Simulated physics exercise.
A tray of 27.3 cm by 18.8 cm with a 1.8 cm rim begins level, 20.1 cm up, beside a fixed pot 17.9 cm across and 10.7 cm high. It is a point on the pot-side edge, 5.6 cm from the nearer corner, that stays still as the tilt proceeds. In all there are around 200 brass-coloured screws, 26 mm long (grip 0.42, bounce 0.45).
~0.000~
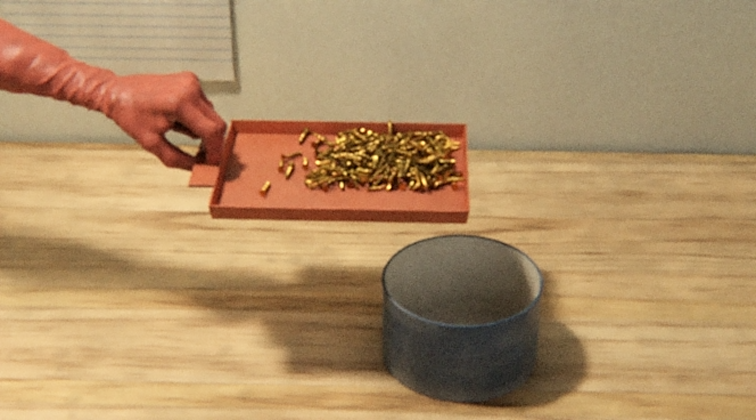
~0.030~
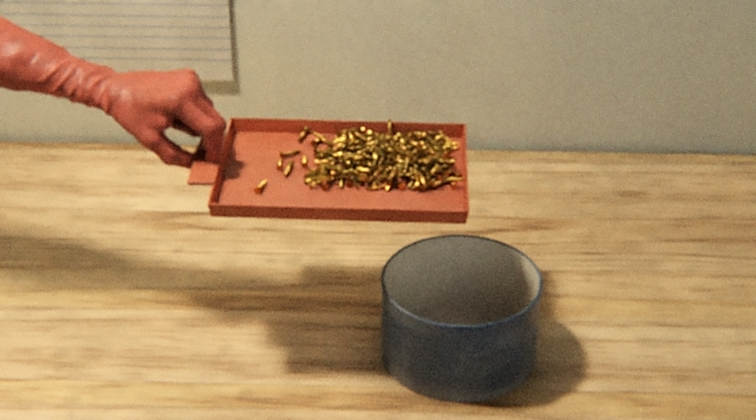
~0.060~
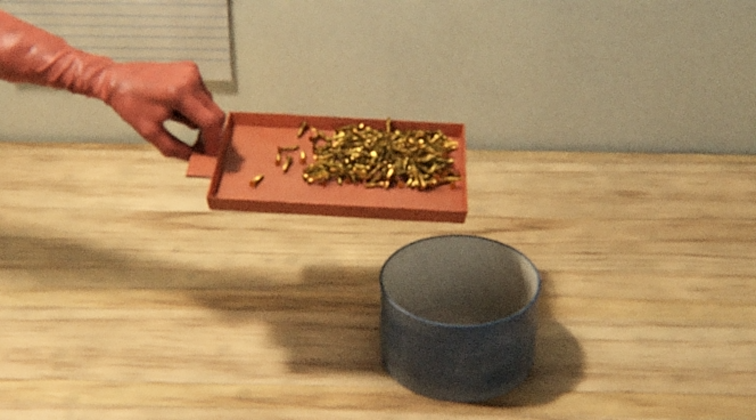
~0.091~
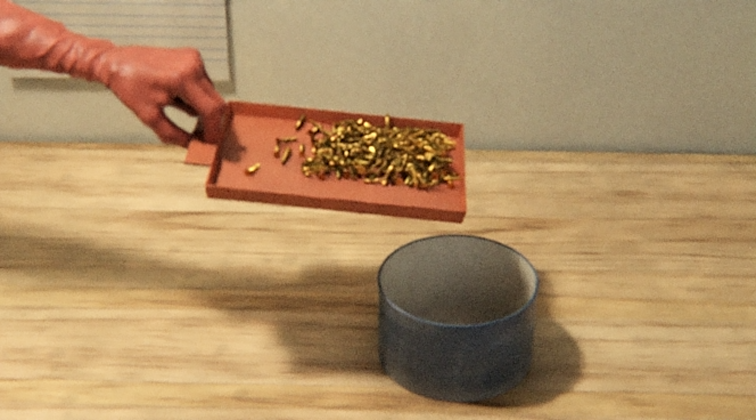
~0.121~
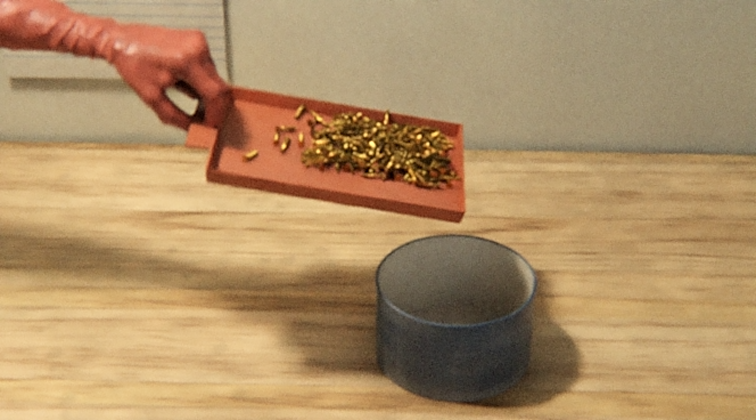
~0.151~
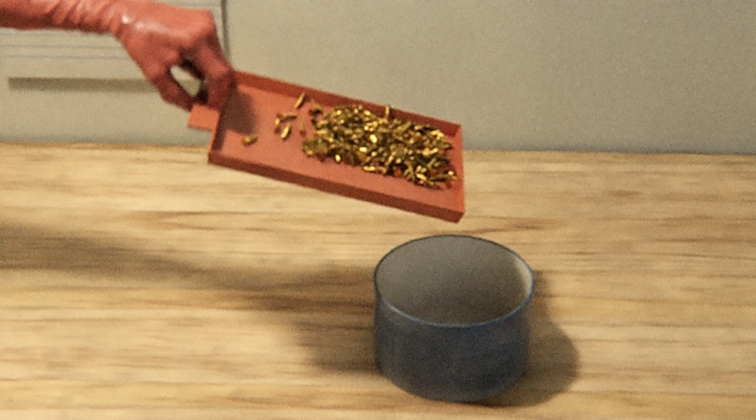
A gloved hand tilts a red tray of small brass-coloured pieces, raising its left end.
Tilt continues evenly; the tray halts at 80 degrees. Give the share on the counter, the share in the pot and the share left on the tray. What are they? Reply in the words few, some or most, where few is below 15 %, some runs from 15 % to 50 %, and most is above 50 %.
Shares - counter: Most; pot: Some; left on the tray: Few.
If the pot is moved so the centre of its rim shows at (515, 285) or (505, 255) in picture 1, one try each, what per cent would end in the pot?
Roughly 40 per cent, then 75 per cent.
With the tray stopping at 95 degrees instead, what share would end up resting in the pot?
Roughly 30 %.
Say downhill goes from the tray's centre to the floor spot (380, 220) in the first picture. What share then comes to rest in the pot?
Roughly 75 per cent.
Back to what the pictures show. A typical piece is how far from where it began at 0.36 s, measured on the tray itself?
By then it sits near 2 cm from where it began.
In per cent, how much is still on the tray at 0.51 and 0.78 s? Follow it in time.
Sequence: 95; 10.
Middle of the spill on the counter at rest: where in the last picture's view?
Look close to (546, 297) in the last picture.
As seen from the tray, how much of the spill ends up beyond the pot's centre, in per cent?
About 100 per cent.
After 0.36 s, tilt 47 degrees; the tray holds 100 %, the pot 0 %.
After 0.51 s, tilt 71 degrees; the tray holds 95 %, the pot 0 %.
Then, at 0.78 s, tilt 80 degrees; the tray holds 10 %, the pot 20 %.
At rest (2.0 s), counter 70 %, pot 25 %, tray 5 %.
